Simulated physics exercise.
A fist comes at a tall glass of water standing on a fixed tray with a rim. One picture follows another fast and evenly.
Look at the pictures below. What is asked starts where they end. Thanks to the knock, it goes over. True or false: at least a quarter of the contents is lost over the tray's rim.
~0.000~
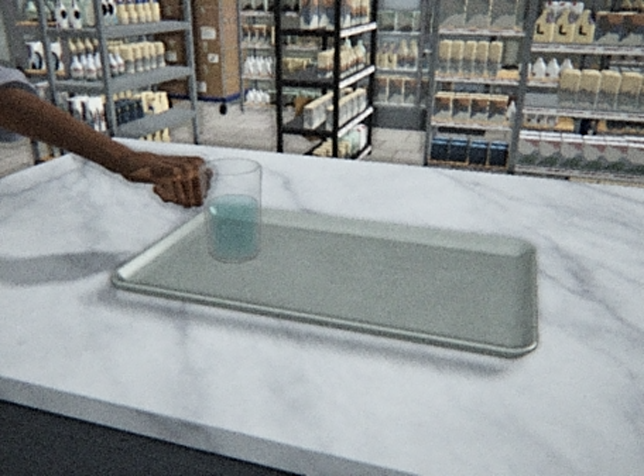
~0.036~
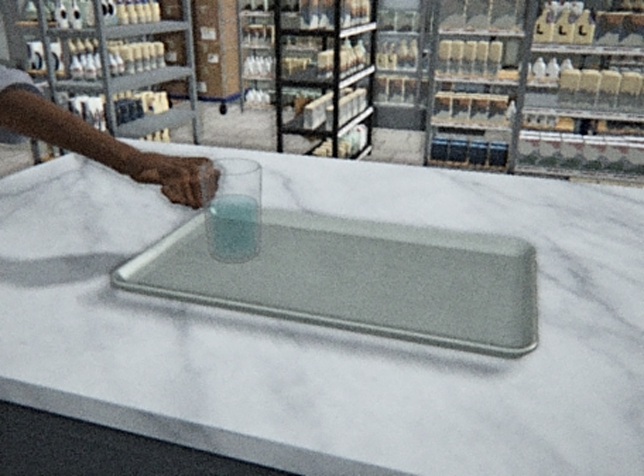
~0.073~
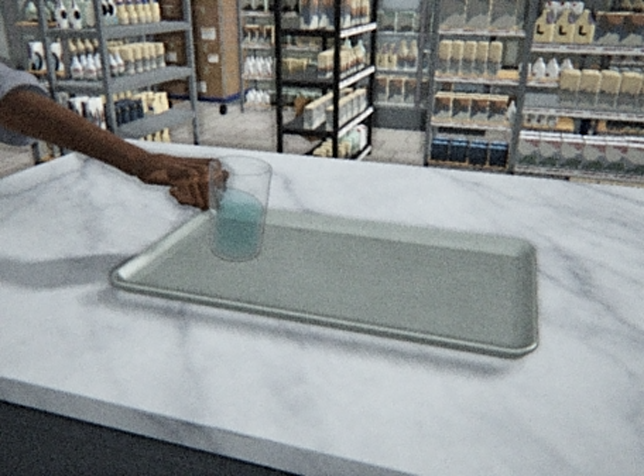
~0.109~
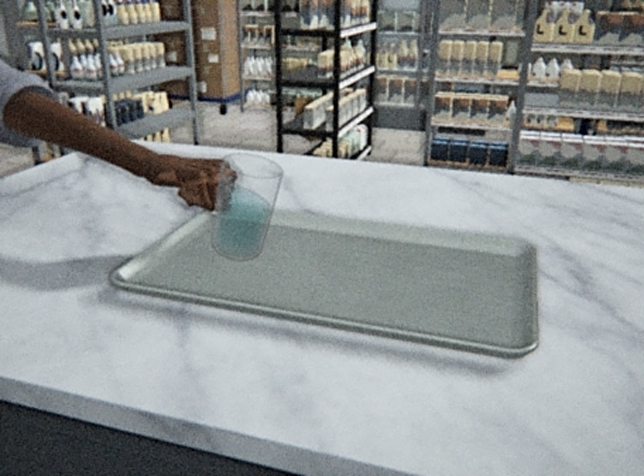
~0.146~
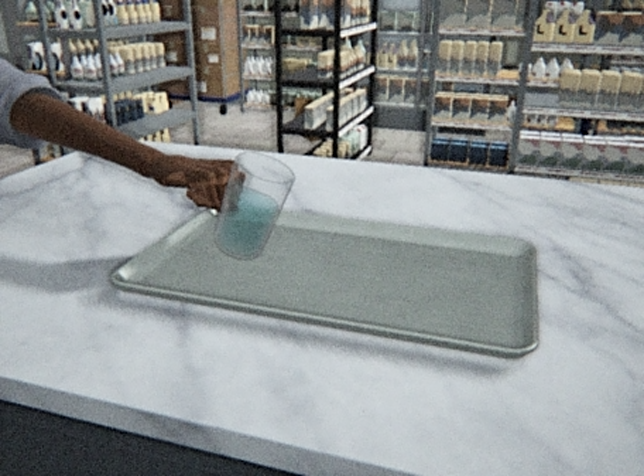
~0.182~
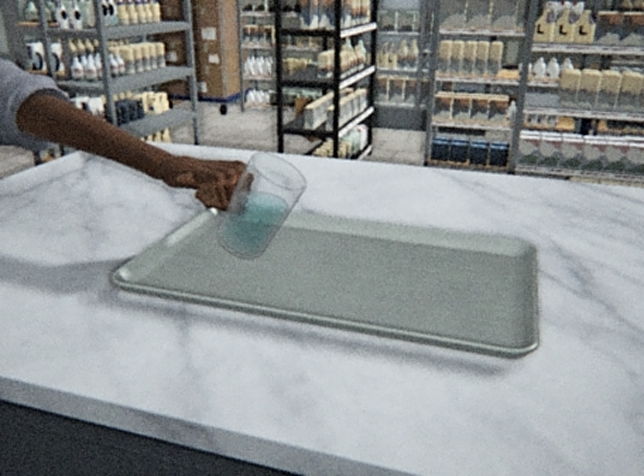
True.
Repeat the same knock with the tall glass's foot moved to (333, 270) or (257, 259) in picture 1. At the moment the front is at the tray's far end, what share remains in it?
First spot: Roughly 85 per cent; second spot: Roughly 50 per cent.
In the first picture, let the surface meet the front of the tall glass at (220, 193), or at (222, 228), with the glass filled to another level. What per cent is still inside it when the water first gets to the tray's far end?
The first level leaves around 40 percent, the second around 40 percent.
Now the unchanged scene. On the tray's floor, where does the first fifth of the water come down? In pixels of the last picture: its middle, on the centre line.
Around (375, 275).
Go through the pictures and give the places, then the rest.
In the first frame, tilt 0°; right rim (257, 171); surface from (212, 198) to (257, 203); the tray's far rim is at (534, 290); the tray is clear ahead.
In the second frame, tilt 0°; right rim (257, 171); surface from (212, 198) to (258, 204).
In the third frame, tilt 7°; right rim (268, 173); surface from (218, 185) to (262, 207).
In the fourth frame, tilt 14°; right rim (279, 177); surface from (226, 178) to (270, 209).
In the fifth frame, tilt 22°; right rim (291, 182); surface from (232, 193) to (278, 205).
In the sixth frame, tilt 29°; right rim (303, 189); surface from (236, 200) to (289, 205).
A moment on, the tall glass lies on its side and 99 per cent is in the glass, 1 on the tray and 0 above or beyond its rim.
Next, the tall glass lies on its side and 59 per cent is in the glass, 36 on the tray and 5 above or beyond its rim.
Then the tall glass lies on its side and 32 per cent is in the glass, 61 on the tray and 7 above or beyond its rim.
Later the tall glass lies on its side and 18 per cent is in the glass, 46 on the tray and 37 above or beyond its rim.
At rest 64 per cent is held by tray and glass, 36 is off the tray.
